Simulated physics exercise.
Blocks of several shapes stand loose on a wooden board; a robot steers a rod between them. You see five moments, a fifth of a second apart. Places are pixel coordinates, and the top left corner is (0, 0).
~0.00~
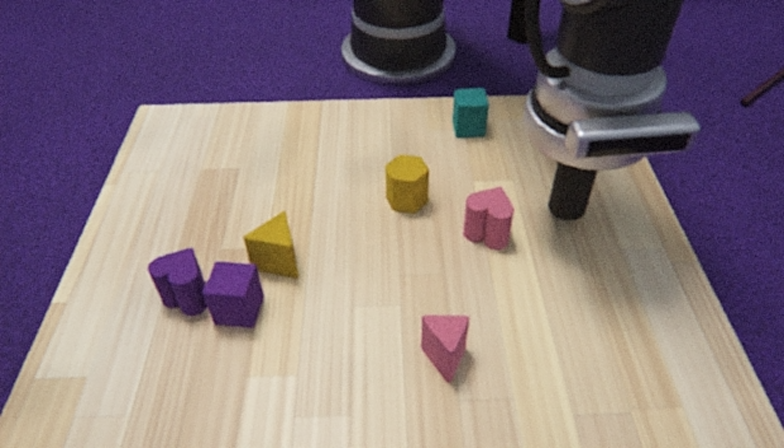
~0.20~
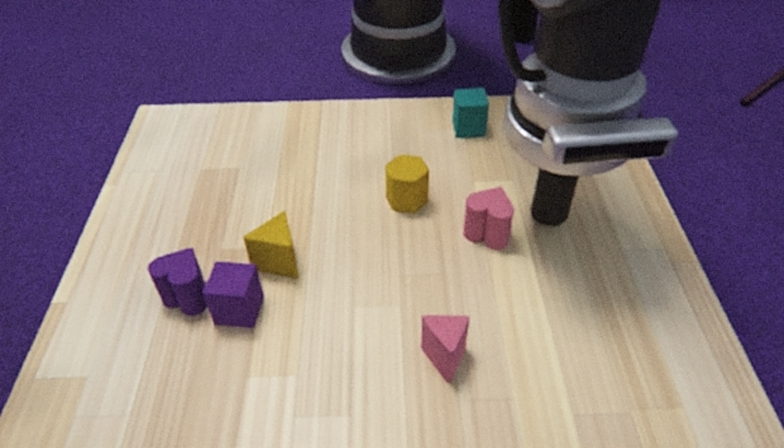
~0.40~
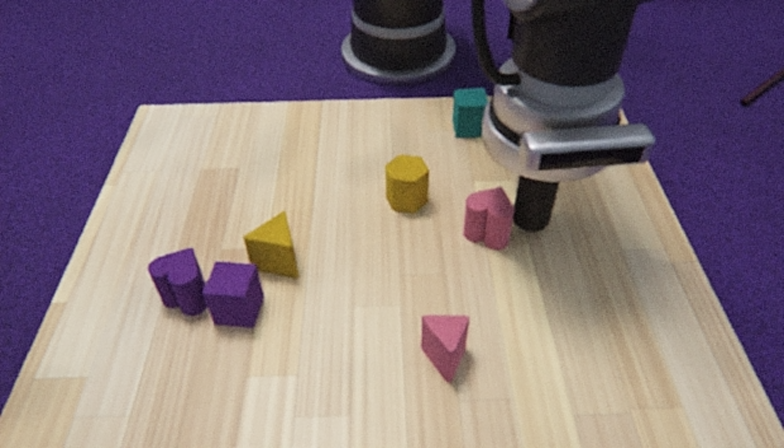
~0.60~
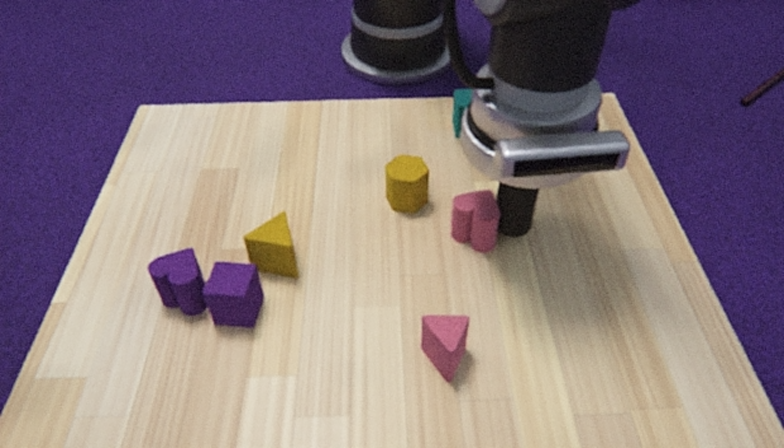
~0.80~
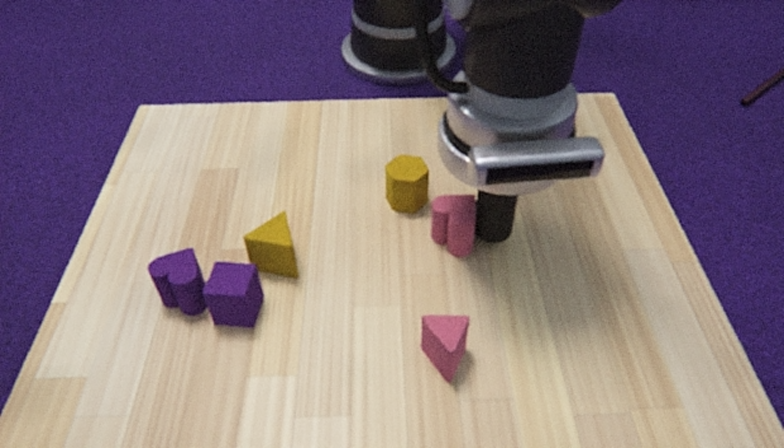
A robot arm holding a dark rod glides leftward over a pale wooden board on purple cloth, seen from above at an angle by a still camera. A teal cube, yellow hexagon and triangle, purple cube and purple curved block, and pink heart and triangle stand scattered about. The rod meets the heart's right side and pushes it a short way left, while the other blocks stay put.
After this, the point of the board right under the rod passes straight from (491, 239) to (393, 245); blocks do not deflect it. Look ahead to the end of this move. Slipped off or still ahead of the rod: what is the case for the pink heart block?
Still leading.
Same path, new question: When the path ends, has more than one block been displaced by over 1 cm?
No - that is not the case.
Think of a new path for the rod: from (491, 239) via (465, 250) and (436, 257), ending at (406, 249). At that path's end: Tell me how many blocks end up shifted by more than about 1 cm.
By the end, one block will have moved.
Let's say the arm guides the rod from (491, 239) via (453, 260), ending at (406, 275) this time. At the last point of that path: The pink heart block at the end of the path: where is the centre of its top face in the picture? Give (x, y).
Its top face will be centred at roughly (412, 211).
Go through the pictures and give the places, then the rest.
Rod's lower end at (566, 208); yellow hexagon at (407, 167); pink heart block at (492, 202), in the first frame.
Rod at (549, 213); blocks still, in the second frame.
Rod at (531, 219); blocks still, in the third frame.
Rod at (512, 224); pink heart block at (479, 204), in the fourth frame.
Rod at (492, 230); yellow hexagon at (407, 167); pink heart block at (457, 207), in the fifth frame.
What follows on the original path. Halfway along, rod at (442, 234); pink heart block at (405, 211).
At the end, rod at (393, 237); yellow hexagon still; pink heart block at (354, 214).
